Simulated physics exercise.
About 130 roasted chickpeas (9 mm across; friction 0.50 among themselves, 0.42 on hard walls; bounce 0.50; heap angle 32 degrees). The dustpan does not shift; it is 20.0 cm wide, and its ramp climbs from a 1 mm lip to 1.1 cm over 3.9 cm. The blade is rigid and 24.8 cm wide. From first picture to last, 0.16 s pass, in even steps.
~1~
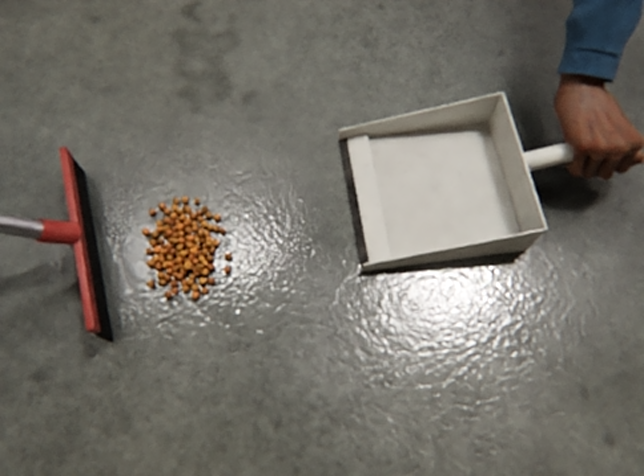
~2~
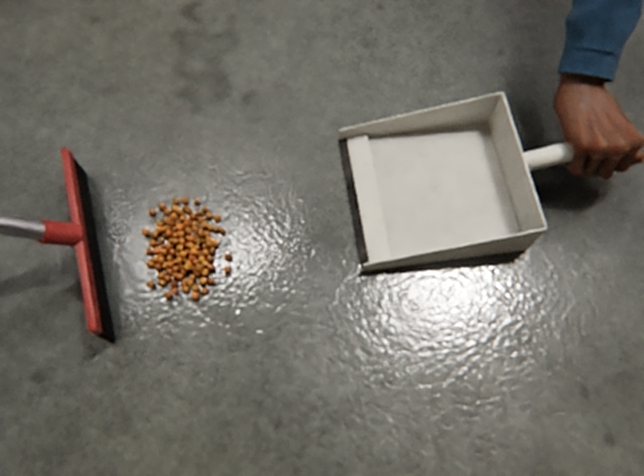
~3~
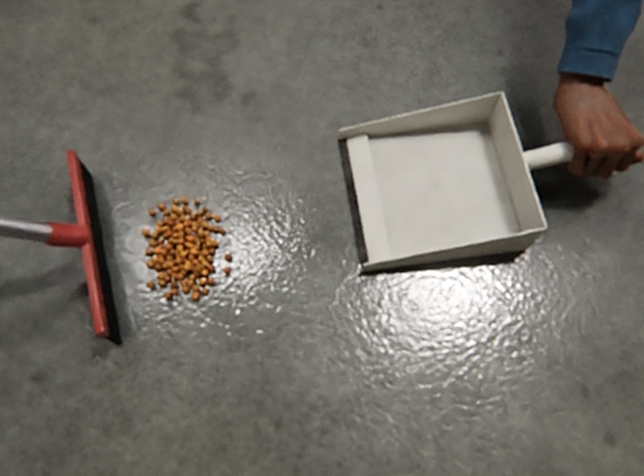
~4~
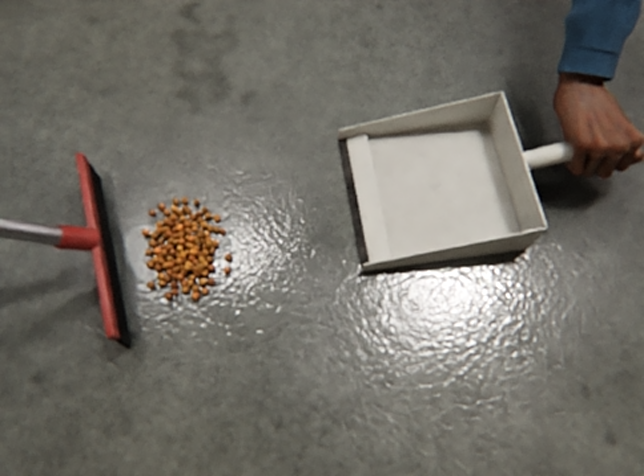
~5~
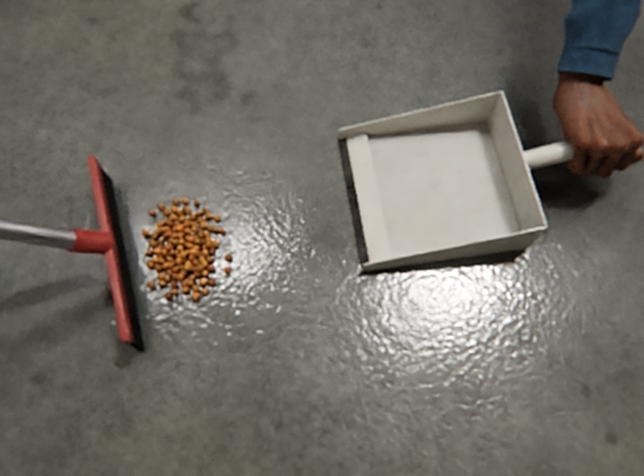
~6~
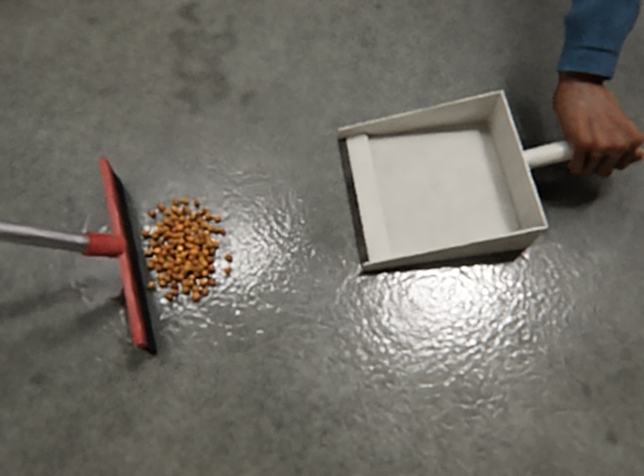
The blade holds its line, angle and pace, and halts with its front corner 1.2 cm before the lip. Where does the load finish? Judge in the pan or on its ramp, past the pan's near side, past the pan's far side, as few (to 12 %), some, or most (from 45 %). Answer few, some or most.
In the pan or on its ramp: Few; past the pan's near side: Some; past the pan's far side: Few.
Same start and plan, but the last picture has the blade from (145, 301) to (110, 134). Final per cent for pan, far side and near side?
Pan 30, far 15, near 5.
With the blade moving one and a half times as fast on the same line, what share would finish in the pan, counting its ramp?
It would be near 10 per cent.
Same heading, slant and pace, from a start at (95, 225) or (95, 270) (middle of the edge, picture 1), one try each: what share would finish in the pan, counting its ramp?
About 0 and 0 per cent.
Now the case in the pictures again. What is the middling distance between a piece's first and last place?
About 20 cm.
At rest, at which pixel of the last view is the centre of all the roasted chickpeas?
Around (342, 247).
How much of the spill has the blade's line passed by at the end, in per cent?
Some 25 per cent.
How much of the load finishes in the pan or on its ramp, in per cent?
About 0 per cent.
Then, 0.27 s after the last picture, middle of the blade 16 cm from the lip; 0 % over the lip, far side 0 %, near side 15 %.
Then, 0.45 s after the last picture, middle of the blade 8 cm from the lip; 0 % over the lip, far side 0 %, near side 30 %.
Then, 0.75 s after the last picture, middle of the blade 3 cm from the lip; 0 % over the lip, far side 0 %, near side 35 %.
In the end, pan 0 %, near side 35 %, far side 0 %, in front of the lip or behind the blade 65 %.
